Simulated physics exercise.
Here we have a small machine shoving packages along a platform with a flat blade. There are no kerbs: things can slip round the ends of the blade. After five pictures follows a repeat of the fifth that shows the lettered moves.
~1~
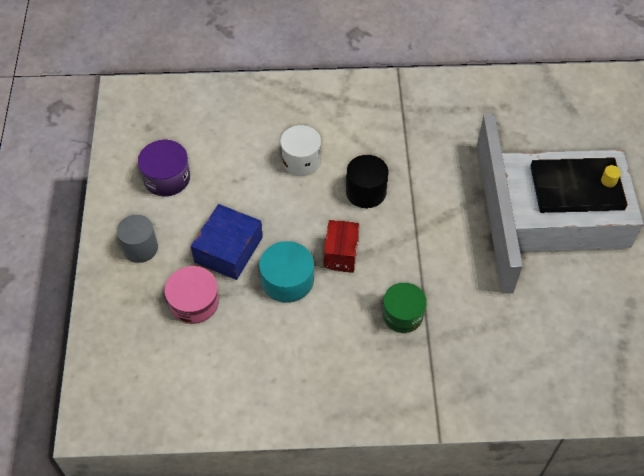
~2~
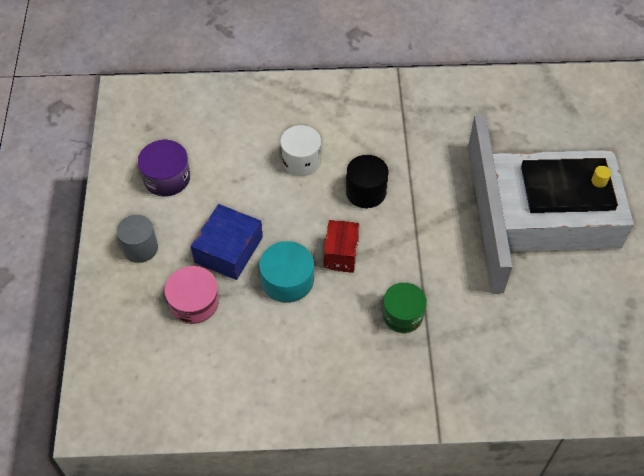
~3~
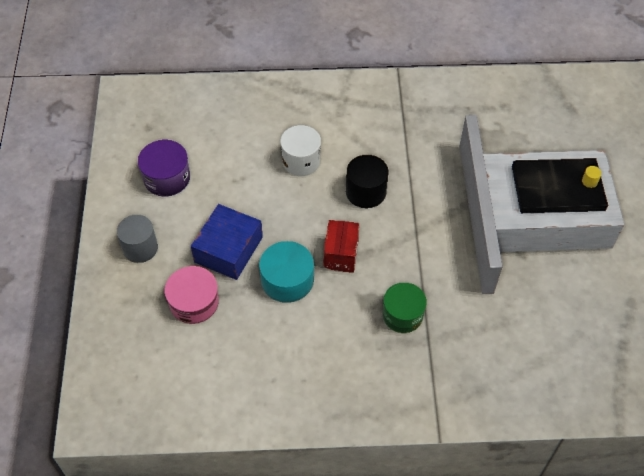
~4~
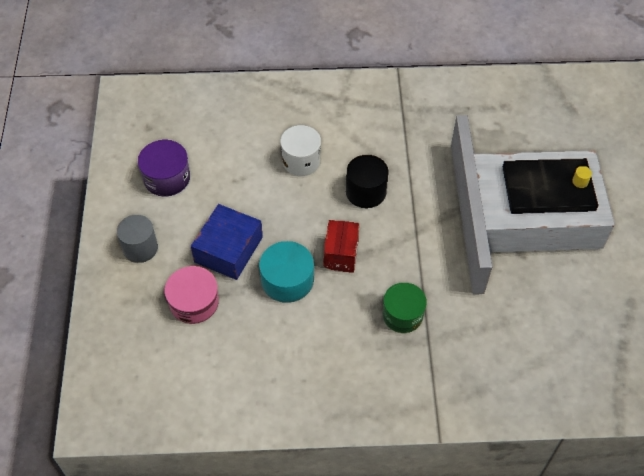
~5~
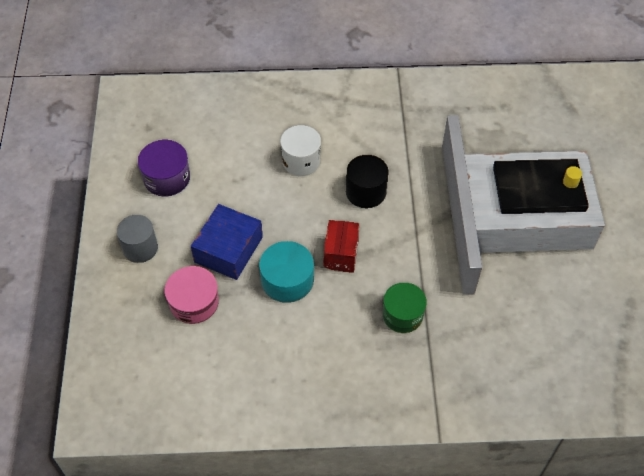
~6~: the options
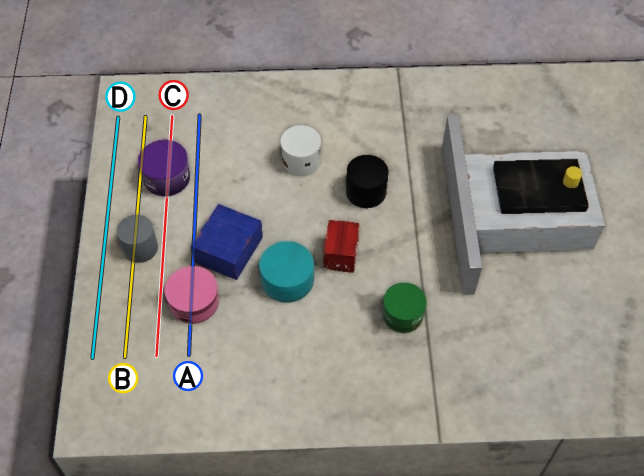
A small grey machine with a flat blade slid slowly left across the pale platform toward a scattered group of colourful round and boxy packages, which all stayed still, the blade not touching any.
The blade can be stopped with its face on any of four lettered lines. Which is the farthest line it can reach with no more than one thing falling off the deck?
No second one falls up to C.
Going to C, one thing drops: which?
The grey canister goes over.
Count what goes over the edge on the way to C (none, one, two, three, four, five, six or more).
One.
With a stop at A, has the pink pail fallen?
No.
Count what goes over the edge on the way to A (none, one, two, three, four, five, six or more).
By then, none.
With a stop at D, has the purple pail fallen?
Yes.
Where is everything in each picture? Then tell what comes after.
The first frame shows grey canister (137, 239); white pail (301, 151); blue crate (228, 242).
The second frame shows robot (562, 184); red parcel (341, 246).
The third frame shows robot (552, 185); green pail (404, 309).
The fourth frame shows robot (543, 185); turquoise canister (287, 272).
The fifth frame shows robot (534, 185); grey canister (137, 239); white pail (301, 151); blue crate (228, 242).
On the marked copy, A at (195, 225); B at (136, 227); C at (165, 226); D at (106, 228).
Following C. Soon after the start, robot (426, 188); black canister (326, 183); red parcel (336, 248).
Later, robot (318, 192); pink pail (163, 298); blue crate (180, 251).
In the end, robot (235, 194); grey canister over the edge; pink pail (78, 312); one fallen.
As for the rest, A is within the limit but short; B drops four; D drops five.
